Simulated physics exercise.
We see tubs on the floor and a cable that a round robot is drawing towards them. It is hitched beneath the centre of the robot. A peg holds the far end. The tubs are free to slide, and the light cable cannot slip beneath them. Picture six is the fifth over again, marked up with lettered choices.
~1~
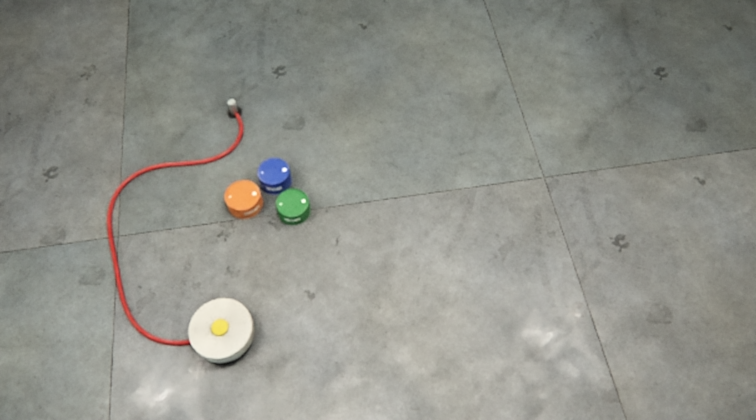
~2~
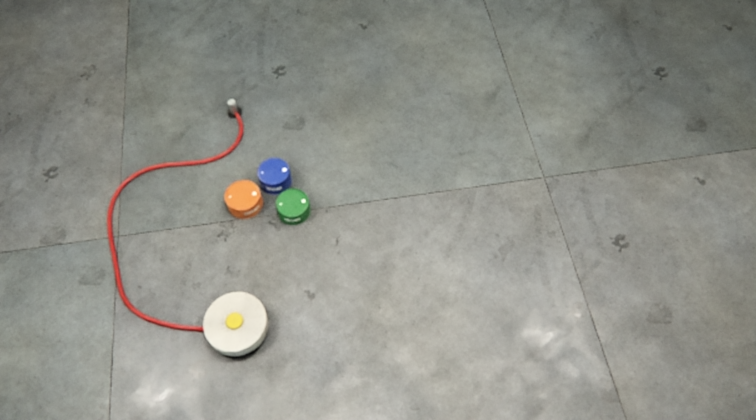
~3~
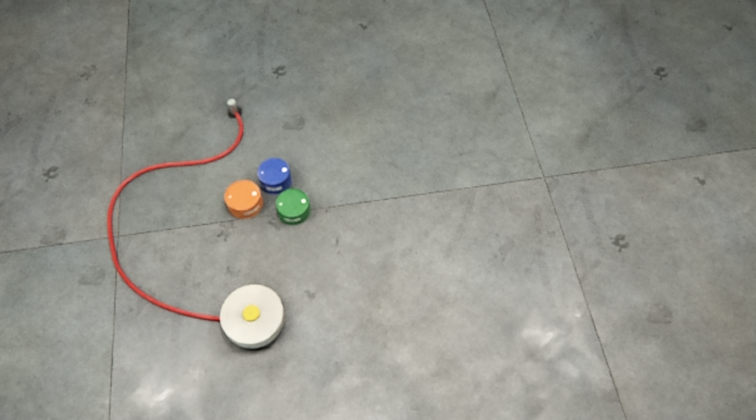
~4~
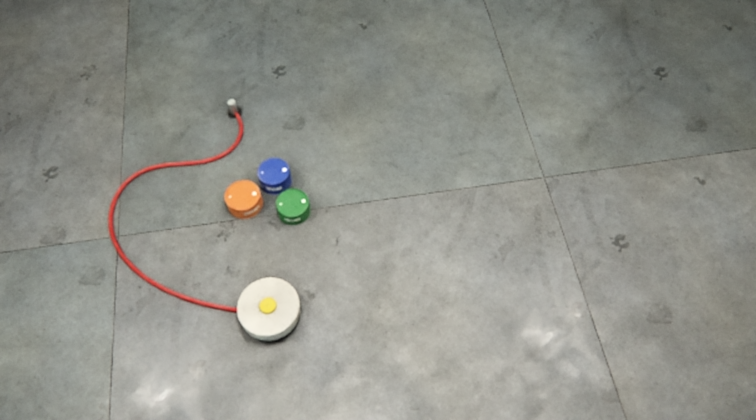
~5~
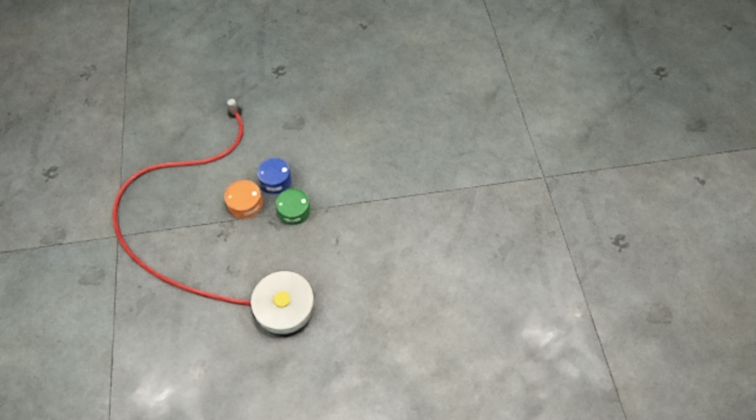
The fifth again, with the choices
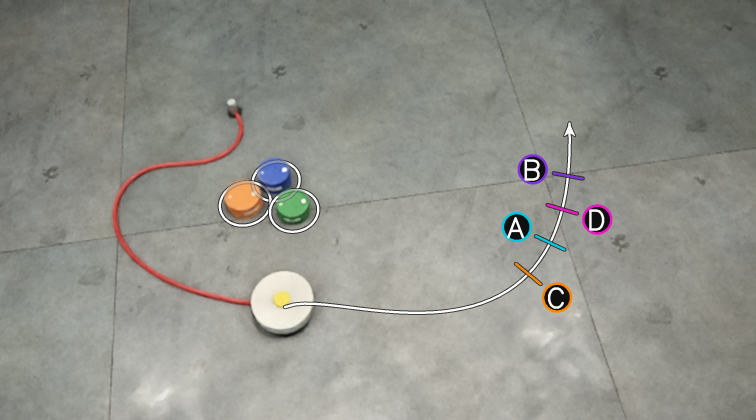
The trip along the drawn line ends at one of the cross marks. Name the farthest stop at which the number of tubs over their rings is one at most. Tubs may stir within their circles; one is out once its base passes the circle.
It should halt at C.
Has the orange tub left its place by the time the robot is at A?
Yes.
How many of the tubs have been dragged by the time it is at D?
By then, three.
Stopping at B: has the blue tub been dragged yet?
Yes.
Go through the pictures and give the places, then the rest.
In the first frame, orange tub (244, 199); green tub (293, 207); robot (222, 331).
In the second frame, robot (237, 325); blue tub (275, 176).
In the third frame, robot (253, 317); green tub (293, 207).
In the fourth frame, robot (270, 310); blue tub (275, 176).
In the fifth frame, robot (283, 303); green tub (293, 207); peg (233, 107); blue tub (275, 176).
On the copy, A at (550, 243); B at (568, 176); C at (528, 274); D at (562, 209); the route from (285, 307) via (515, 286) to (569, 123).
On C. First, robot (373, 306).
Then, robot (467, 304).
Finally, robot (530, 270); orange tub (248, 197); none over the rings.
By contrast, A has two over the rings; B has three over the rings; D has three over the rings.
